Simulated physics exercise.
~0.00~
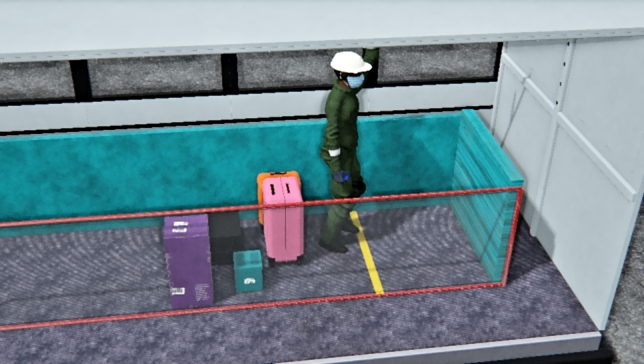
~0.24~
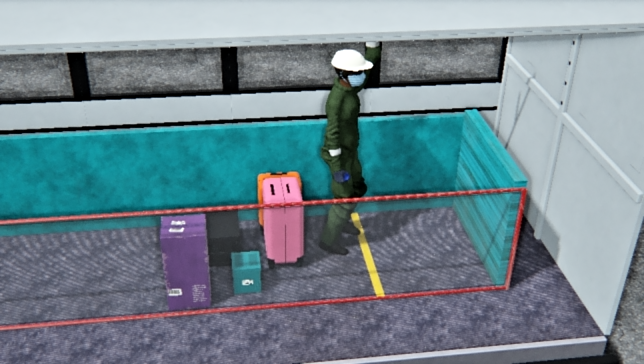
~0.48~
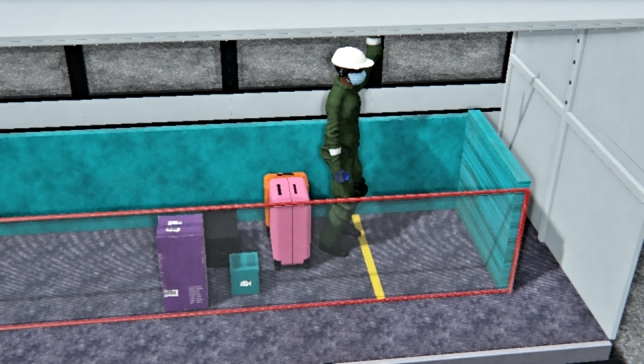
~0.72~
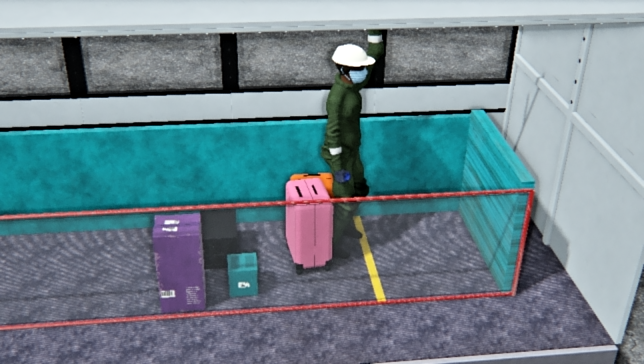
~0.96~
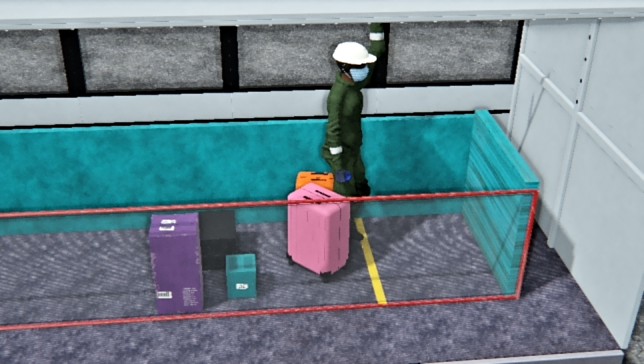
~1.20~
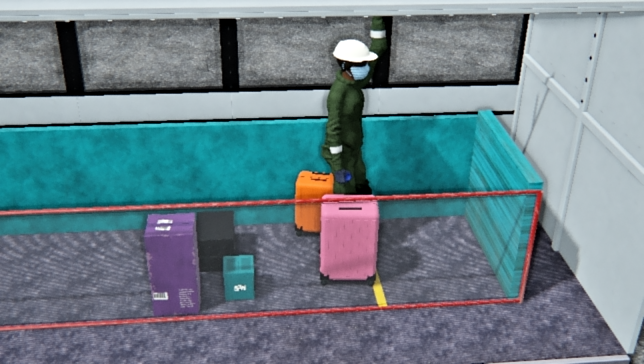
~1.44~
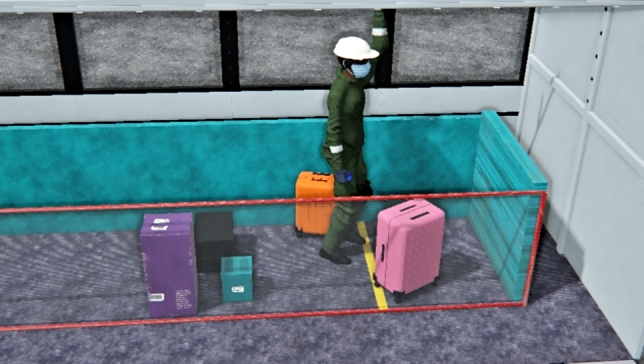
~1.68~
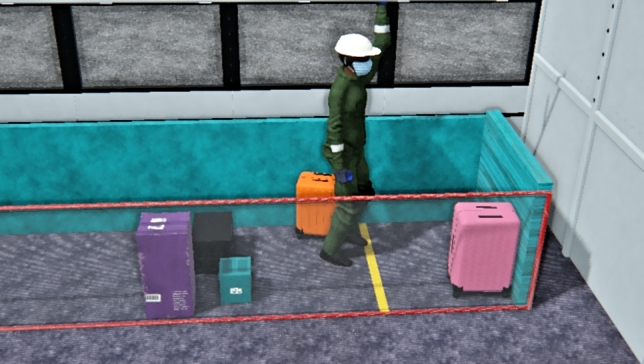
A person in dark green clothes, a white helmet and a face mask stands holding on in a tram bay, seen from above and to the side as the view drifts slightly. To the left on the grey floor are a tall purple bag, a black crate and a small teal tub, with pink and orange wheeled cases nearer the person. The pink case rolls right, turning as it goes, while the orange one shifts slightly and stays behind. The pink case crosses the yellow line and ends upright near the bay's right end, everything else remaining left of the line.
